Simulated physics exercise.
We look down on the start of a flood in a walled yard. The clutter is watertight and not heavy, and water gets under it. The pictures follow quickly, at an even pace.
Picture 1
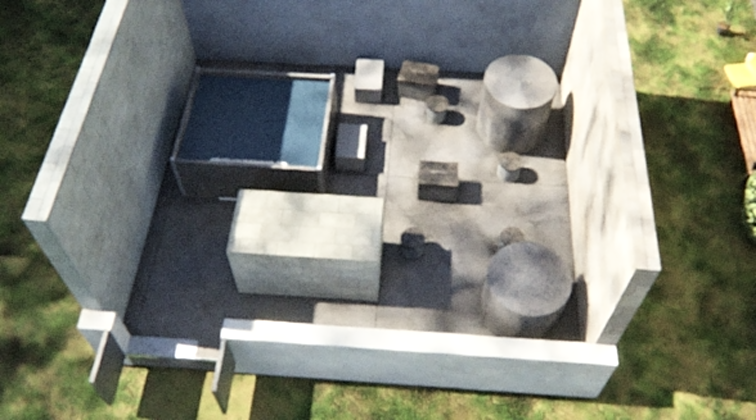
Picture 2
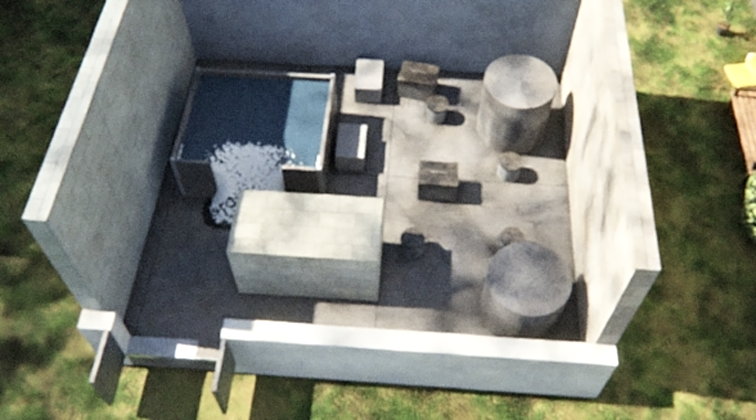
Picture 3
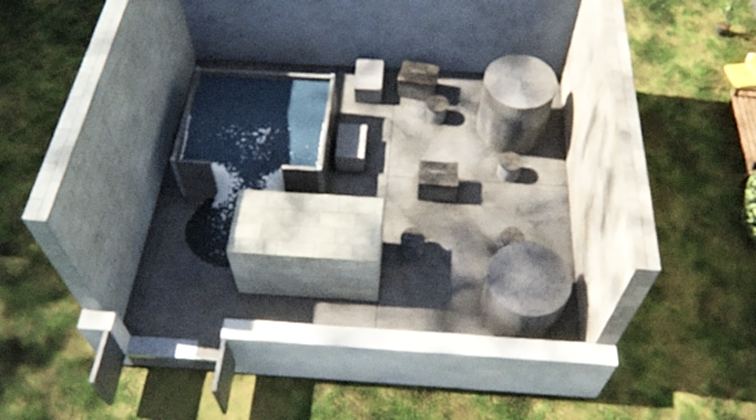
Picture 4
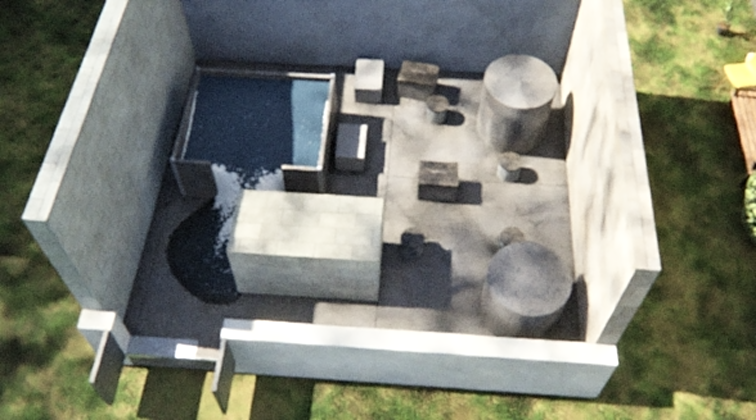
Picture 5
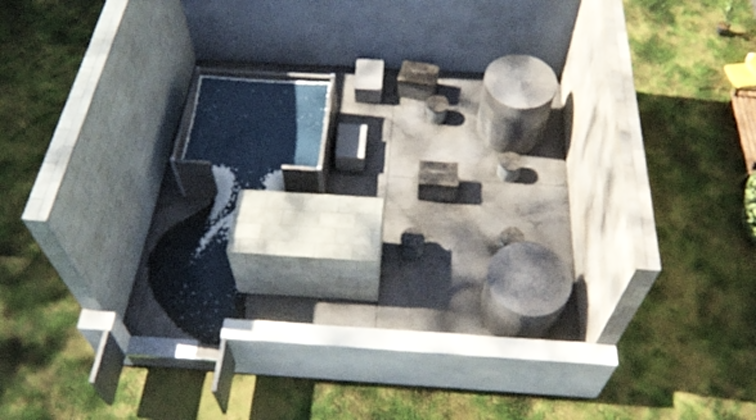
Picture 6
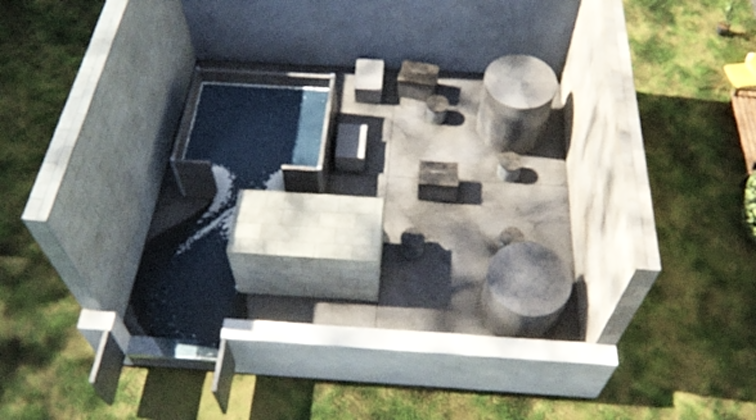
We see a walled yard from above as water pours through the front of a raised tank at upper left, then spreads across the floor past a large pale block toward the front opening, while the blocks and cylinders stay still.
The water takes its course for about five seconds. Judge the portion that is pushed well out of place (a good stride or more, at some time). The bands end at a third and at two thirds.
Share: Under a third.
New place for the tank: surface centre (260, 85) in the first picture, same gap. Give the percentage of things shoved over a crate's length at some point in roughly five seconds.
About 40 per cent.
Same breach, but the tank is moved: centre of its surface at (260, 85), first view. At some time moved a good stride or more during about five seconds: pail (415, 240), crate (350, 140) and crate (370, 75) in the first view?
In turn: No, never so far, not that far.
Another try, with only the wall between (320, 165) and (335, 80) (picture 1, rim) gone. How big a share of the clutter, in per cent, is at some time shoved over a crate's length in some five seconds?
Some 100 per cent.
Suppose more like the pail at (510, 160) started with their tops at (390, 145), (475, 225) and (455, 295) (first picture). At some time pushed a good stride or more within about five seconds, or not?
In turn: Short of that, no, no.
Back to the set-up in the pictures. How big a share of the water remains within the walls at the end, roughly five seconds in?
Some 64 per cent.
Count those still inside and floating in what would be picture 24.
It comes to 1.
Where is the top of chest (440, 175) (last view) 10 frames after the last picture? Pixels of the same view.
Close to (497, 143).
A moment on, 0 of 8 are well off their spots; 0 afloat.
Next, 1 of 8 are well off their spots; 1 afloat.
Later, 2 of 8 are well off their spots; 1 afloat.
In the end, 2 of 8 are well off their spots, and 2 have been at some point; 2 afloat.
